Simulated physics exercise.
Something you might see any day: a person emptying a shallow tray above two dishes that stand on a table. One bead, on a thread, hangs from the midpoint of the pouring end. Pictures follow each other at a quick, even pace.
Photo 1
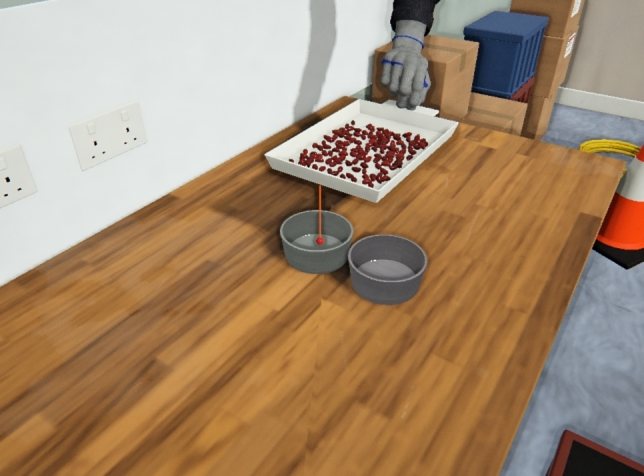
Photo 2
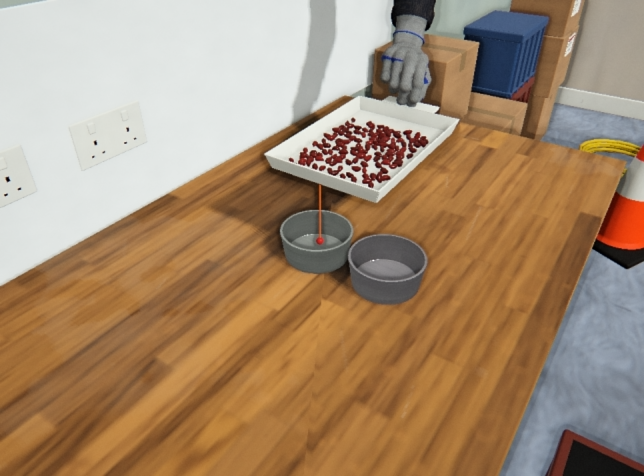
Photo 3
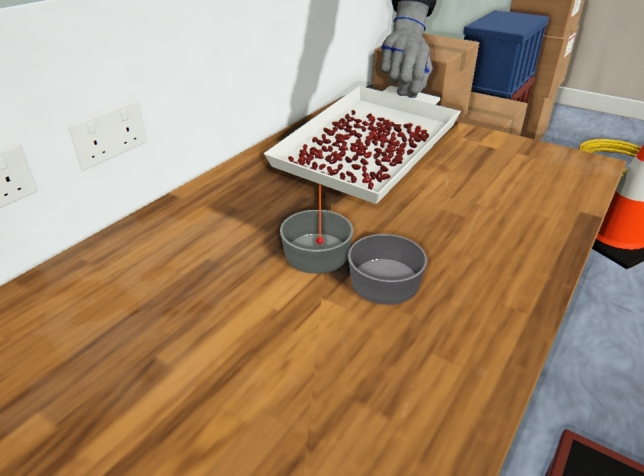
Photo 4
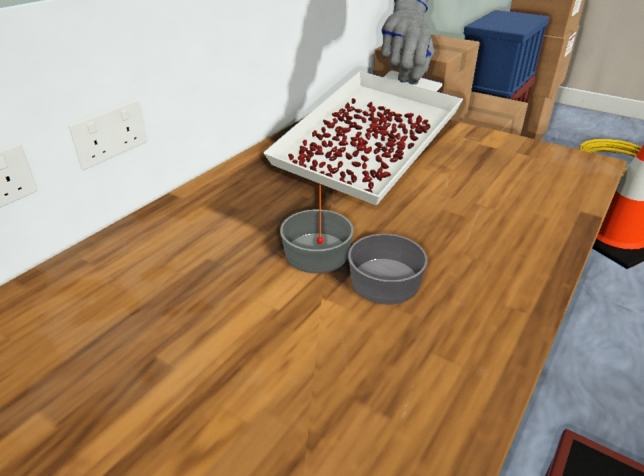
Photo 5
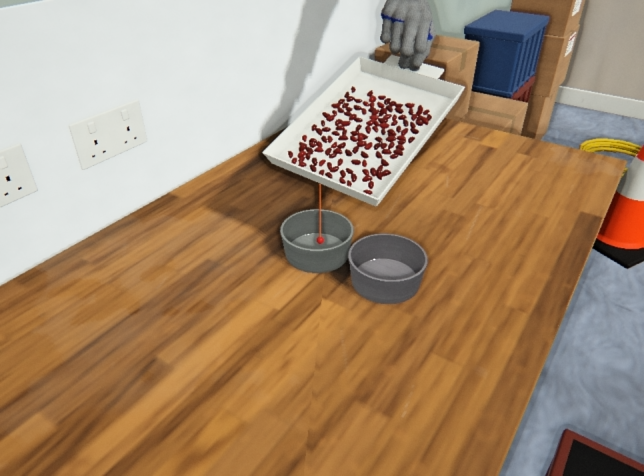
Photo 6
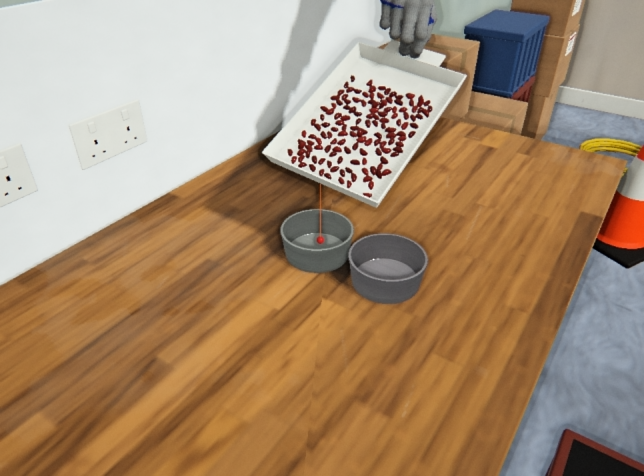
A gloved hand raises the back of a white tray of red beans above two dishes.
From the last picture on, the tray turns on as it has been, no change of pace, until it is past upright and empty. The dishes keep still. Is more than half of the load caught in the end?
No, the catch is short of half the load.
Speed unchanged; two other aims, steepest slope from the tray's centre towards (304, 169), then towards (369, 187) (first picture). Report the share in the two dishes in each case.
The first try gives close to 10 per cent, the second close to 40 per cent.
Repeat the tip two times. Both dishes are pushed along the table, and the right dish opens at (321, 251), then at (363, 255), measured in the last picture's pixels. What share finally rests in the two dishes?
10 %, then 20 %.
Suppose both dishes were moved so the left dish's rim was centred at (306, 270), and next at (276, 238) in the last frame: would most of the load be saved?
Past half, then past half.
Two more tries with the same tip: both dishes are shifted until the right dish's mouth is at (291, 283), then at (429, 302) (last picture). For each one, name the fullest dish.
The dish at right, then the dish at left.
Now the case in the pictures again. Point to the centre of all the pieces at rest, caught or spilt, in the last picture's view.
Somewhere close to (339, 315) in the last picture.
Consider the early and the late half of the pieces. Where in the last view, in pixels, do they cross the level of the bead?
Points: About (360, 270), then about (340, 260).
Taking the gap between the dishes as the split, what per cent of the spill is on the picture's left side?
60 per cent or thereabouts.
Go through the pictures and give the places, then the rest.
In the first frame, corners of the pouring end at (272, 154) and (377, 187), level; middle of the load at (363, 153), kidney beans; left dish at (296, 257); right dish at (368, 288); bead on its thread at (320, 241).
In the second frame, corners of the pouring end at (271, 153) and (377, 188), level; middle of the load at (363, 152).
In the third frame, corners of the pouring end at (271, 153) and (377, 189), tipped barely, lowest at the right corner; middle of the load at (363, 148).
In the fourth frame, corners of the pouring end at (270, 152) and (377, 192), tipped a little, lowest at the right corner; middle of the load at (363, 142).
In the fifth frame, corners of the pouring end at (270, 151) and (376, 194), tipped clearly, lowest at the right corner; middle of the load at (363, 137).
In the sixth frame, corners of the pouring end at (269, 151) and (376, 197), tipped clearly, lowest at the right corner; middle of the load at (363, 132); left dish at (297, 256); right dish at (368, 287).
Soon after the last picture, tray tipped steeply; nearly all on the tray; a stray few in the air.
A little later, tray tipped past a quarter turn; about a quarter on the tray; a small part in the right dish; about half outside both; about a third in the air.
Later still, tray tipped past a quarter turn; a small part in the right dish; nearly all outside both.
At rest, tray tipped past a quarter turn; a small part in the right dish; none in the left dish; nearly all outside both.
